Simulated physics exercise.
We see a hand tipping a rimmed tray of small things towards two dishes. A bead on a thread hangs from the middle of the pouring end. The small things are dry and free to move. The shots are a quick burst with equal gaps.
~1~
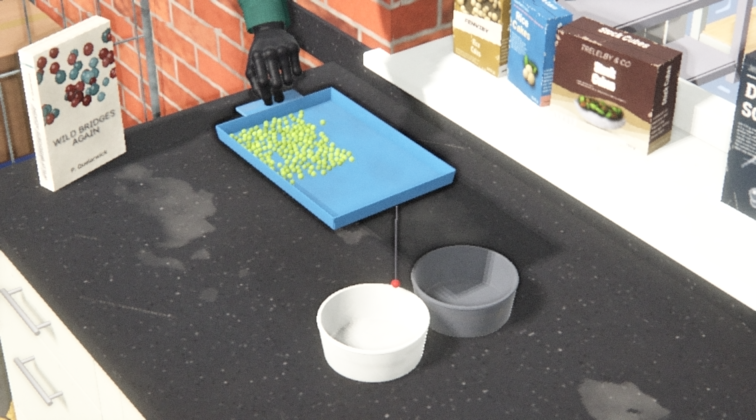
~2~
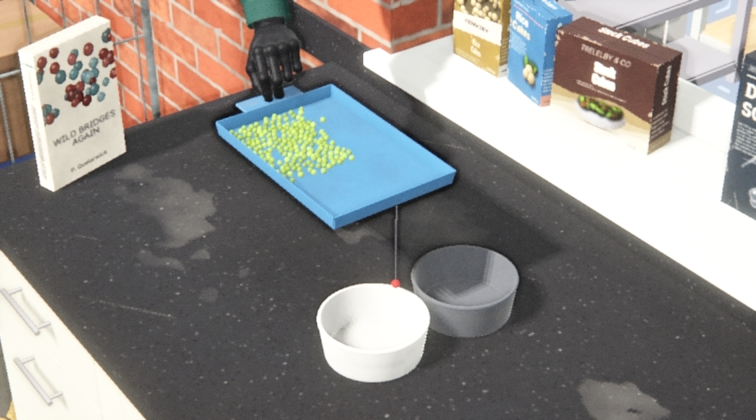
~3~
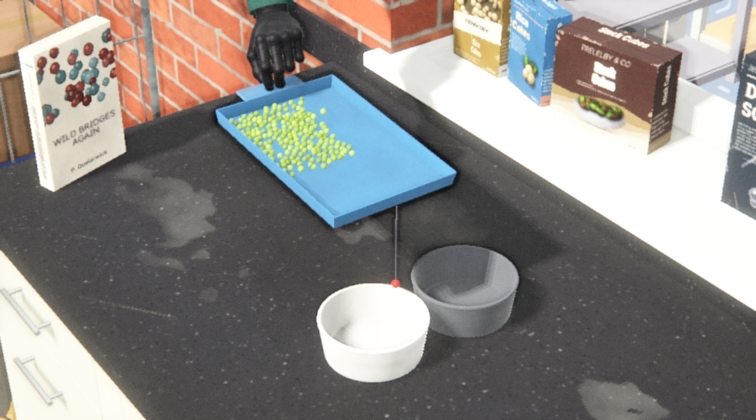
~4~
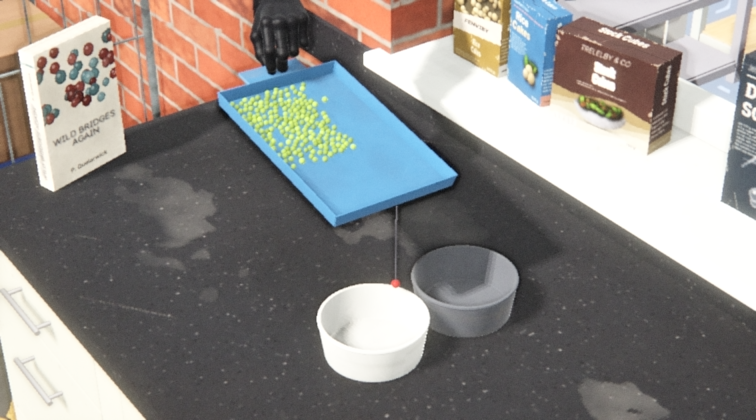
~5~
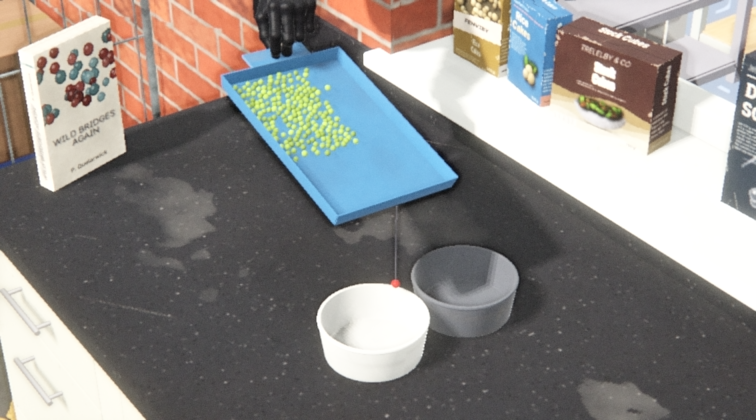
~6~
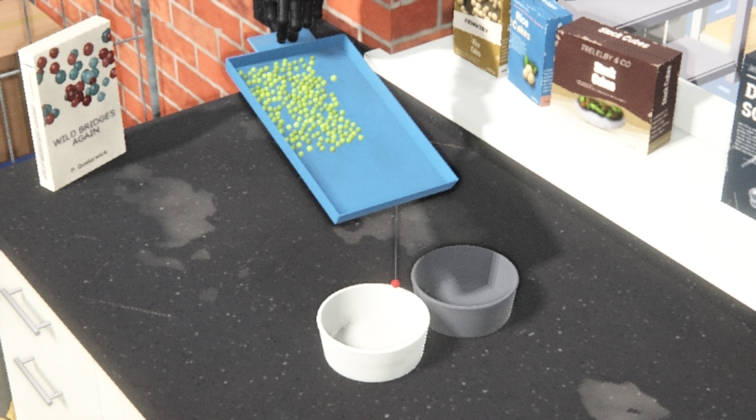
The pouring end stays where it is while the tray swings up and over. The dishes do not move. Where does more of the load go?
It favours the right dish.
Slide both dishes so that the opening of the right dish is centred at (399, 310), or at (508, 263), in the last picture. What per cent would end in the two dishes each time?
Roughly 30 per cent, and 70 per cent.
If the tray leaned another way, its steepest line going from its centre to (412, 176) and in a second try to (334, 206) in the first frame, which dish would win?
In turn: The right dish; the left one.
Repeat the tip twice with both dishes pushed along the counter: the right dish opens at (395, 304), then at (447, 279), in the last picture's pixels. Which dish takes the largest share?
In turn: The right-hand dish; the right one.
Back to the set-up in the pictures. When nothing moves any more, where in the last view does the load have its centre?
Near (467, 319).
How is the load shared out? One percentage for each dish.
For the left dish some 10 %, for the right dish some 60 %.
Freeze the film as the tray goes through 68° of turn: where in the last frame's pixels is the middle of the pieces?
Near (430, 198).
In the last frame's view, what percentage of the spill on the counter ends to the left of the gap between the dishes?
Roughly 0 in a hundred.
Soon, tray tipped steeply; about two thirds on the tray; about a third in the air.
A while on, tray tipped past a quarter turn; about a quarter on the tray; a stray few in the left dish; about a third in the right dish; about a quarter outside both; a small part in the air.
Towards the end, tray tipped past a quarter turn; a small part in the left dish; about two thirds in the right dish; about a quarter outside both.
Finally, tray tipped past a quarter turn; a small part in the left dish; about two thirds in the right dish; about a quarter outside both.
